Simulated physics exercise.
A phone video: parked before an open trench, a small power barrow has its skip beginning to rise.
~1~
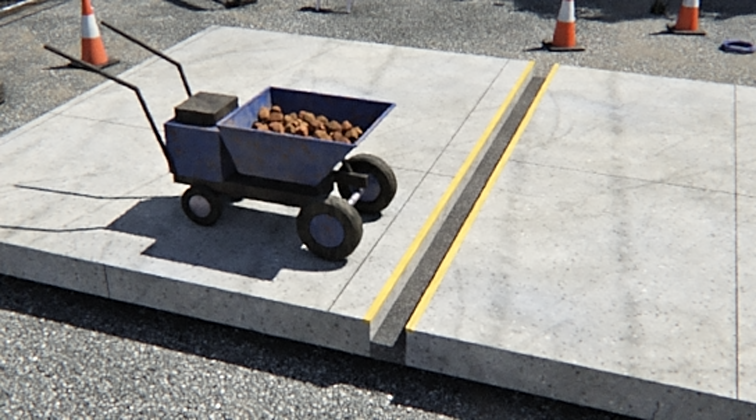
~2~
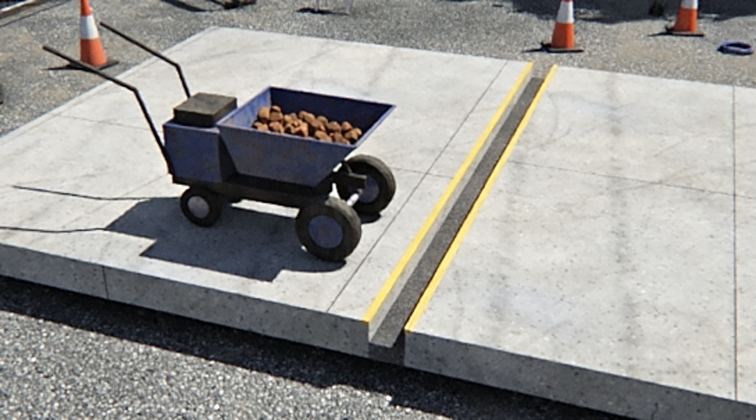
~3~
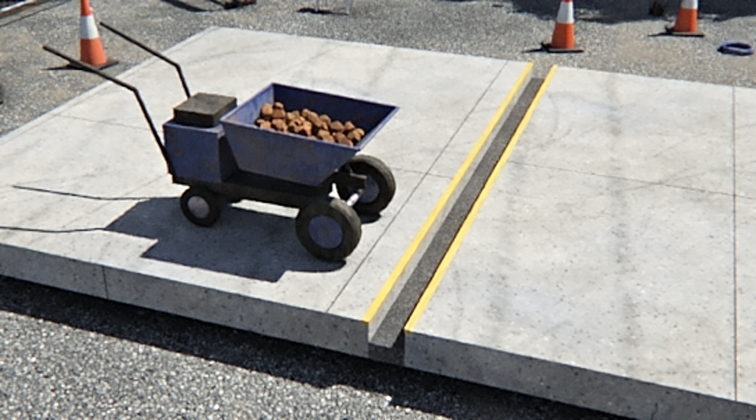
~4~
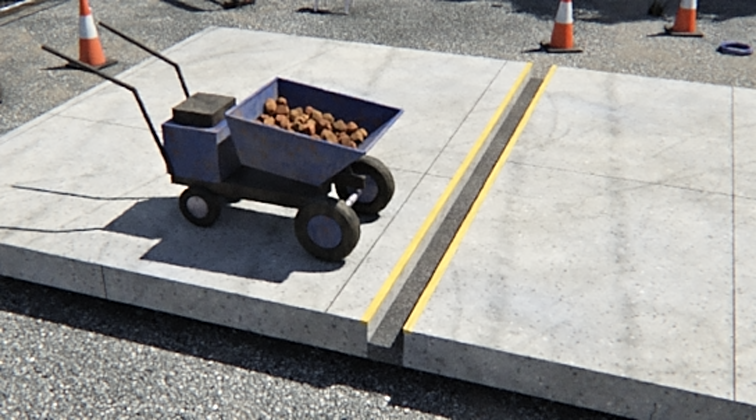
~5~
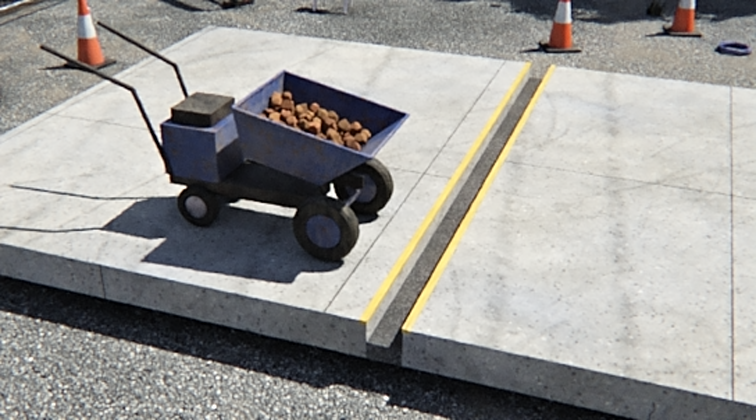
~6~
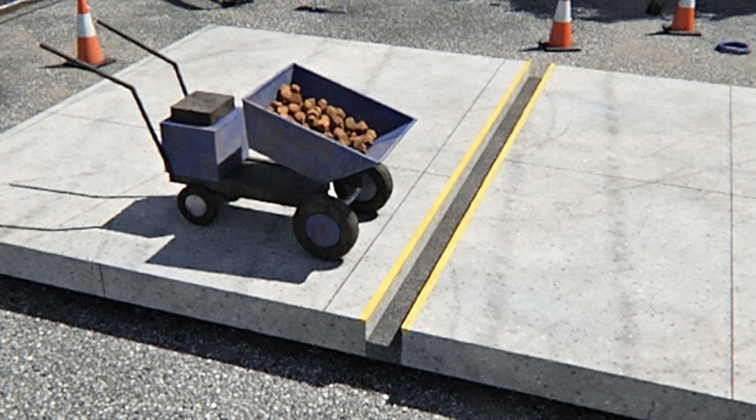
A small blue power barrow standing beside a narrow yellow-edged trench, its skip of brown clods gradually tilting toward the right.
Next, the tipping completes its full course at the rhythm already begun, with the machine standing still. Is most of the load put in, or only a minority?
The portion in the trench is the lesser one.
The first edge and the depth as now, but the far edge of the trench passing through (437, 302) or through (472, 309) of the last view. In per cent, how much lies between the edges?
You'd get 50 in a hundred the first time and 90 in a hundred the second.
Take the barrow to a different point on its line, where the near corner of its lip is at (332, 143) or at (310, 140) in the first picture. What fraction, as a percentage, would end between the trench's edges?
About 60 %, then 60 %.
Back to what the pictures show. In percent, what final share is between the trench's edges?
Around 25 per cent.
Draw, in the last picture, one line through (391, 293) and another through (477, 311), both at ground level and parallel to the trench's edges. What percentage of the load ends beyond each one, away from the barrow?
90 and 20 in a hundred.
Just after the last frame, skip tipped steeply; every one in the skip.
A moment on, skip tipped steeply; almost all in the skip; just a few beyond it.
Further on, skip tipped right over; roughly a quarter in the skip; about a tenth in or heaped over the trench; roughly two thirds beyond it.
When it is over, skip tipped right over; just a few in the skip; roughly a quarter in or heaped over the trench; roughly two thirds beyond it.
